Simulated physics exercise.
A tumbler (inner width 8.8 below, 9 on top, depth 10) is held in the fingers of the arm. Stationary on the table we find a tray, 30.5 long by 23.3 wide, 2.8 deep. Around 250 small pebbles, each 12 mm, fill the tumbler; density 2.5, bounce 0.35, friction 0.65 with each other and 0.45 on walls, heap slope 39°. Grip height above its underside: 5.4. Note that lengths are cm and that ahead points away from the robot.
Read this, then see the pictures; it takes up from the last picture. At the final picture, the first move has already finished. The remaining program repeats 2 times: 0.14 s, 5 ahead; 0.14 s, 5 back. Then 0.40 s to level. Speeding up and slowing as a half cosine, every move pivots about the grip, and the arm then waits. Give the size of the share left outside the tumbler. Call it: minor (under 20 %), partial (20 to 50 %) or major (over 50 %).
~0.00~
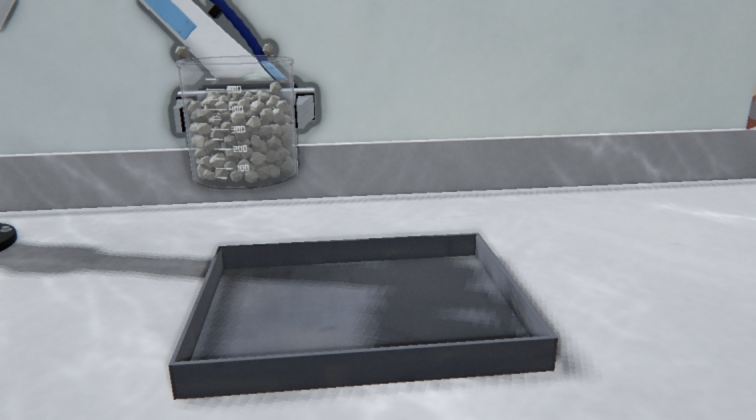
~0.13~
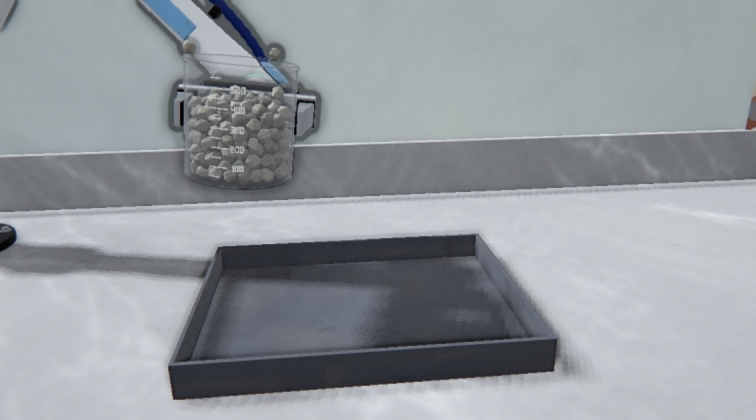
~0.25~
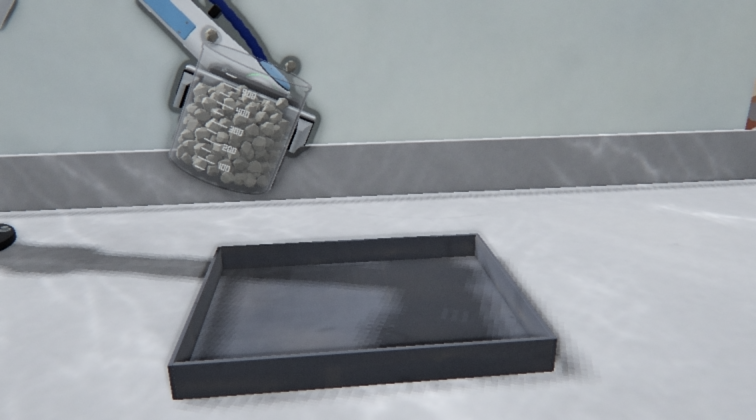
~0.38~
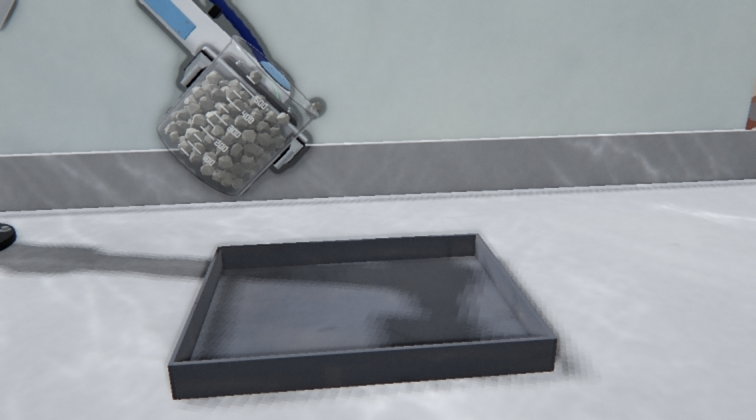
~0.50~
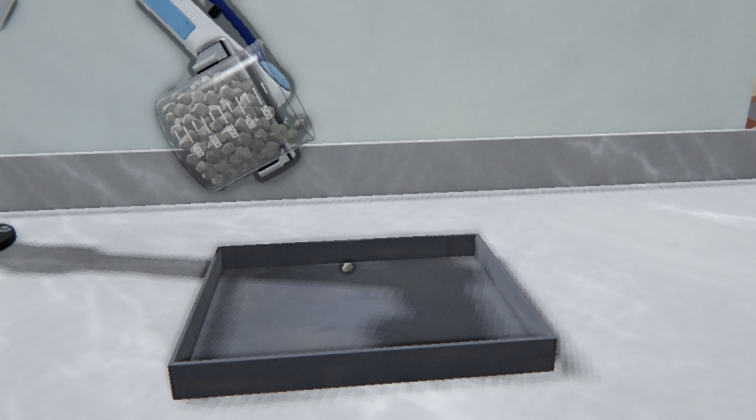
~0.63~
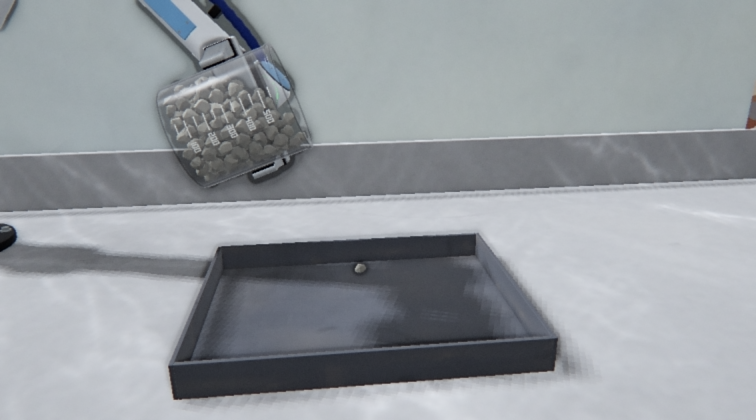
My call is partial.
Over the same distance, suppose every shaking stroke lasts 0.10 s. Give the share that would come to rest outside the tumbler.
Around 50 percent.
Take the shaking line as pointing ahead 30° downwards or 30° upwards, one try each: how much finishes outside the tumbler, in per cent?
First try about 5 %, second try about 40 %.
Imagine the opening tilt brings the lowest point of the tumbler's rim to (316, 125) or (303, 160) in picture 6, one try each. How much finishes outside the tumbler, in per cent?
Close to 10 percent for the first and close to 65 percent for the second.
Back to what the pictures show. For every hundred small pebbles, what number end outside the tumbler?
I'd guess near 25 per cent.
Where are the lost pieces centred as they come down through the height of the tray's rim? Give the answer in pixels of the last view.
Near (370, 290).
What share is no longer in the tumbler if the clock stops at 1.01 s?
So far around 10 % is out.
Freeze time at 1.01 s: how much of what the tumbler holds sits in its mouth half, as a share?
Something near 40 per cent is there.
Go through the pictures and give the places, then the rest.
The first picture shows the tumbler middle at (242, 121), level; upper third of the load around (240, 109), from x 185 to 285, top at y 50; 248 in the tumbler.
The second picture shows the tumbler middle at (241, 121), tilted 7° forward; upper third of the load around (237, 110), from x 190 to 285, top at y 45.
The third picture shows the tumbler middle at (239, 121), tilted 24° forward; upper third of the load around (229, 109), from x 185 to 290, top at y 35.
The fourth picture shows the tumbler middle at (238, 120), tilted 46° forward; upper third of the load around (222, 107), from x 175 to 315, top at y 75; 247 in the tumbler, 1 in flight or on a rim.
The fifth picture shows the tumbler middle at (237, 119), tilted 63° forward; upper third of the load around (221, 101), from x 170 to 350, top at y 75; 247 in the tumbler, 1 in the tray.
The sixth picture shows the tumbler middle at (237, 118), tilted 70° forward; upper third of the load around (216, 103), from x 170 to 360, top at y 80; 247 in the tumbler, 1 in the tray.
After 1.01 s, tilted 70° forward, highest piece 22 above the table; 217 in the tumbler, 25 in the tray, 6 in flight or on a rim.
After 1.40 s, tilted 33° forward, highest piece 23 above the table; 181 in the tumbler, 67 in the tray.
After 1.79 s, level, highest piece 24 above the table; 181 in the tumbler, 67 in the tray.
After 2.84 s, level, highest piece 24 above the table; 181 in the tumbler, 67 in the tray.
In the end, 181 in the tumbler, 67 in the tray. That is 27 % outside the tumbler.
